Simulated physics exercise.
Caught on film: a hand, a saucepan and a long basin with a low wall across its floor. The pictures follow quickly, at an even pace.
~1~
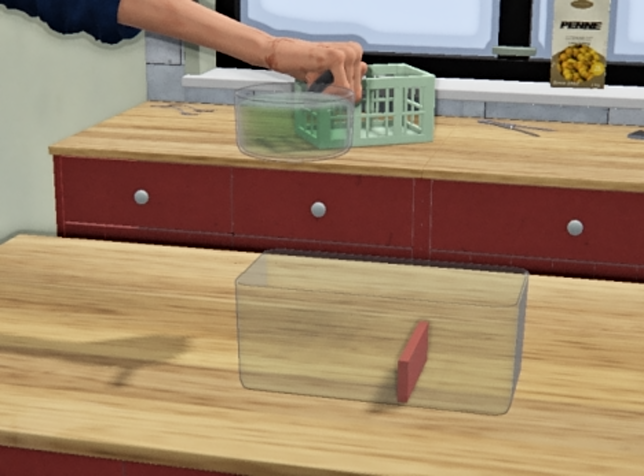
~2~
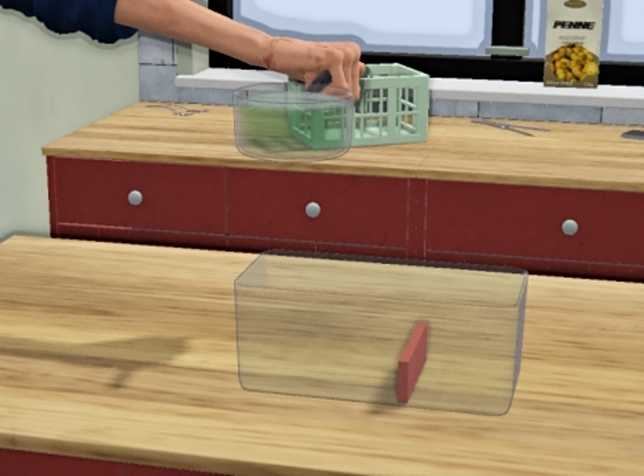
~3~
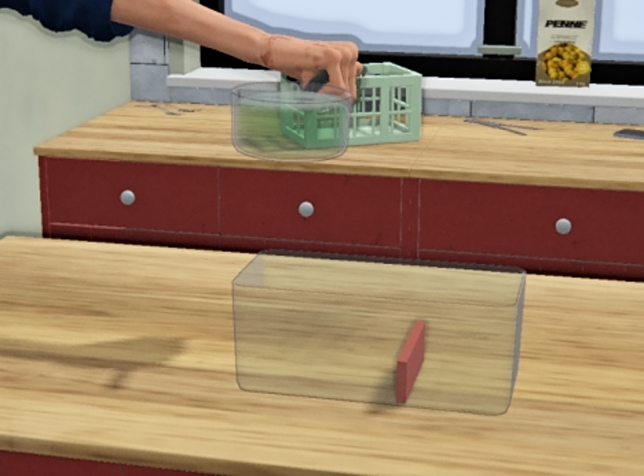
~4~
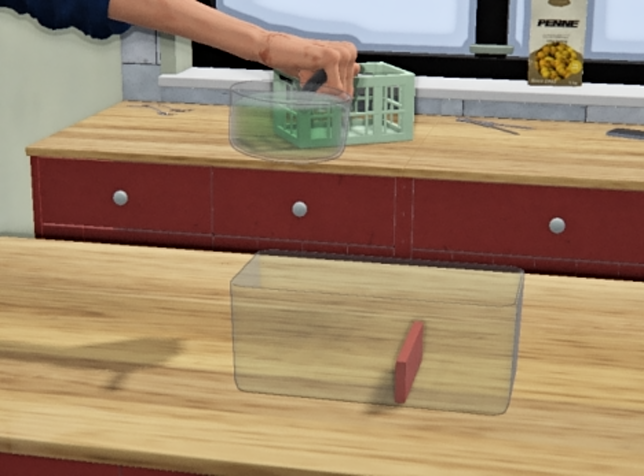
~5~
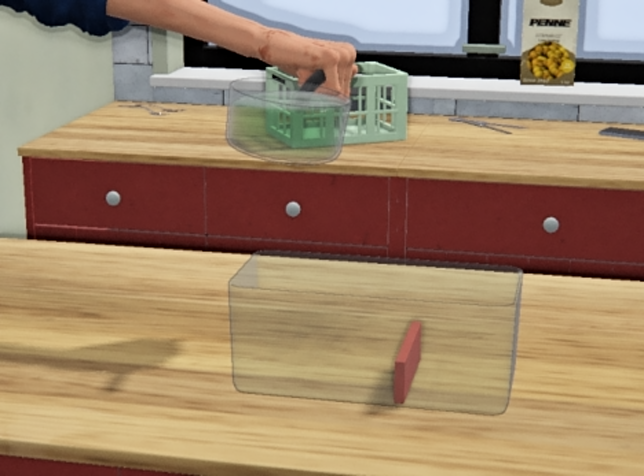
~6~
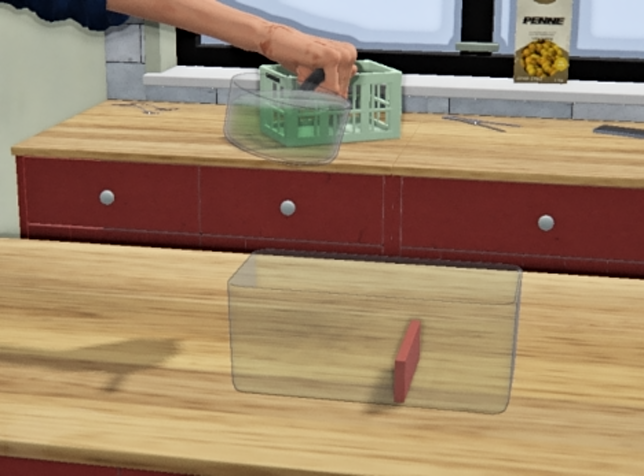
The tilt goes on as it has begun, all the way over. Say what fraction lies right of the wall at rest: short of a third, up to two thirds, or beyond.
In the end between a third and two thirds is right of the wall.
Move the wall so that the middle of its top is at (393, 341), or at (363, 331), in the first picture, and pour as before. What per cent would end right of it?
First some 75, then 95 per cent.
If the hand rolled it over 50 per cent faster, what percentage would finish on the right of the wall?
About 50 per cent.
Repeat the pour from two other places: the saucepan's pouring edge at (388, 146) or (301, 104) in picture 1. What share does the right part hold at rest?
The first gives 75 %, the second 0 %.
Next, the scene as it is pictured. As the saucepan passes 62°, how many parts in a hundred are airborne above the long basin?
Near 35 %.
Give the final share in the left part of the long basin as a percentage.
About 45 per cent.
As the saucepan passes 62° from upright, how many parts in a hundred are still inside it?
About 50 per cent.
A moment on, the saucepan is tipped part way and 50 per cent is still to pour, 6 is left of the wall and 11 right of it.
Next, the saucepan is tipped on its side and 9 per cent is still to pour, 25 is left of the wall and 55 right of it.
Then the saucepan is tipped right over and 0 per cent is still to pour, 42 is left of the wall and 56 right of it.
Later the saucepan is tipped right over and 0 per cent is still to pour, 43 is left of the wall and 56 right of it.
At rest 43 per cent lies left of the wall, 56 right of it and 1 outside.
